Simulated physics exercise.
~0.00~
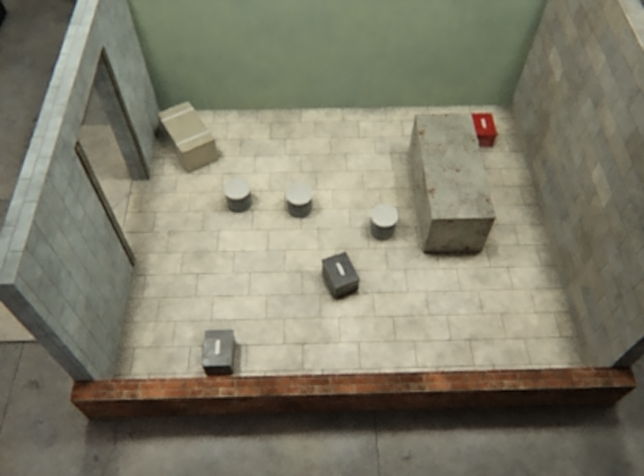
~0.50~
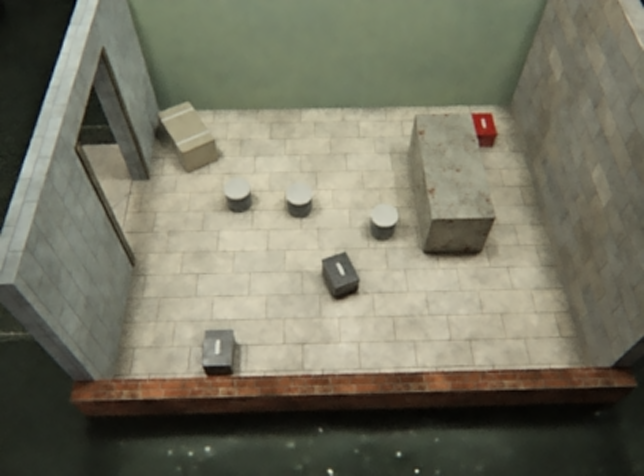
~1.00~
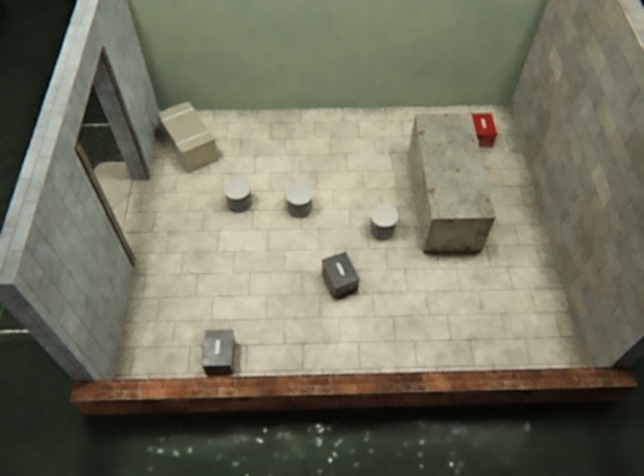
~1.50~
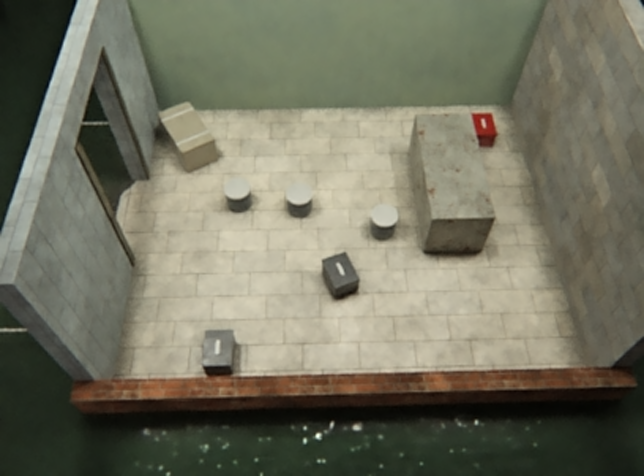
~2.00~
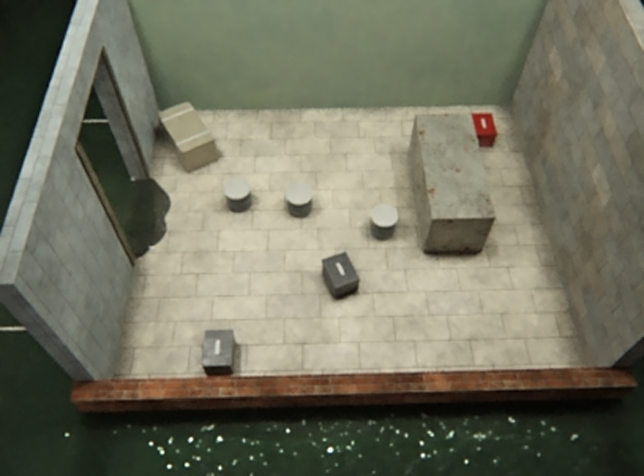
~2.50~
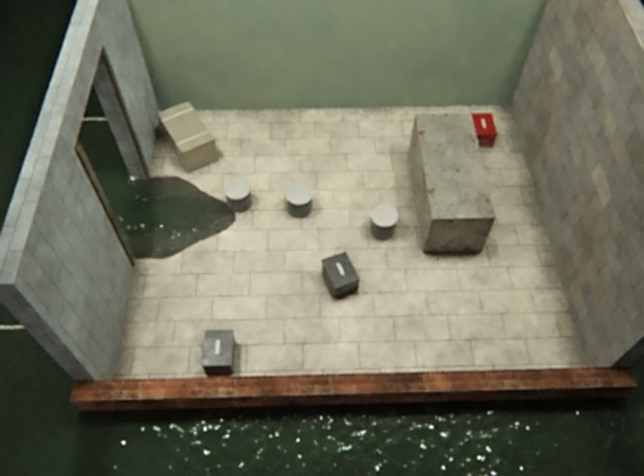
To begin with, a walled room seen from above has a dry, pale tiled floor holding a red box, gray containers and a large block. Dark water covers the ground outside, then enters through the left doorway and spreads toward the nearest round container, while every object stays still.
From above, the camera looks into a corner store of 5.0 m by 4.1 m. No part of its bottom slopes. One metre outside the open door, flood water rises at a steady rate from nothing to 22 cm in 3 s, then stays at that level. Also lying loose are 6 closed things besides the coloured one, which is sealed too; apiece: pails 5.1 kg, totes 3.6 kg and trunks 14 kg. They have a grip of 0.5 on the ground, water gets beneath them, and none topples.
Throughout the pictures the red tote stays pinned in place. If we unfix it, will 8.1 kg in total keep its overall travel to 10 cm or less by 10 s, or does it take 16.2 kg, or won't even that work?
To my eye, only the doubled ballast is adequate.
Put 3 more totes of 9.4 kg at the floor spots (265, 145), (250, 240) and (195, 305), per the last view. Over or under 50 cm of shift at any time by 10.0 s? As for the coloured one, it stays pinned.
Spot one crosses the limit, spot two crosses the limit, spot three stays inside.
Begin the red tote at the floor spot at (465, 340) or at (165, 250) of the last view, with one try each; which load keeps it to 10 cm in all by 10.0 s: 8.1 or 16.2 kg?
The first time the greater option is needed; the second time both options come up short.
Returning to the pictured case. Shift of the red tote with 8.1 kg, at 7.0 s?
About 0 cm.
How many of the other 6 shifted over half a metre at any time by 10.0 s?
That comes to 4.
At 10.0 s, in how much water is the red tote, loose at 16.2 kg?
About 9 cm.
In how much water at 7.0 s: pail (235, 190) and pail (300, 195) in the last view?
First about 6 cm, second about 10 cm.
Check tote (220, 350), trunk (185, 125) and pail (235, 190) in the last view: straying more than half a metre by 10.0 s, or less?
Results in sequence: Threshold not reached; threshold not reached; threshold exceeded.
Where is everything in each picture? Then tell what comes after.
In the first frame, the red tote at (483, 124), on the bottom; water covers 0.0 m2; 0 of 7 have shifted.
In the second frame, the red tote at (483, 124), on the bottom; 0.0 m2 under water; 0 of 7 have shifted.
In the third frame, the red tote at (483, 124), on the bottom; 0.0 m2 under water; 0 of 7 have shifted.
In the fourth frame, the red tote at (483, 124), on the bottom; 0.0 m2 under water; 0 of 7 have shifted.
In the fifth frame, the red tote at (483, 124) rests on the ground; water covers 0.3 m2; 0 of 7 have shifted.
In the sixth frame, the red tote at (483, 124), on the bottom; water covers 1.0 m2; 0 of 7 have shifted.
After 3.5 s the red tote would be 0 cm from its start with 8.1 kg and 0 cm from its start with 16.2 kg; 0 cm of water round it then.
After 4.5 s the red tote would be 0 cm from its start with 8.1 kg and 0 cm from its start with 16.2 kg; 0 cm of water round it then.
After 7.0 s the red tote would be 0 cm from its start with 8.1 kg and 0 cm from its start with 16.2 kg; 4 cm of water round it then.
After 10.0 s the red tote would be 56 cm from its start with 8.1 kg and 0 cm from its start with 16.2 kg; 9 cm of water round it then.
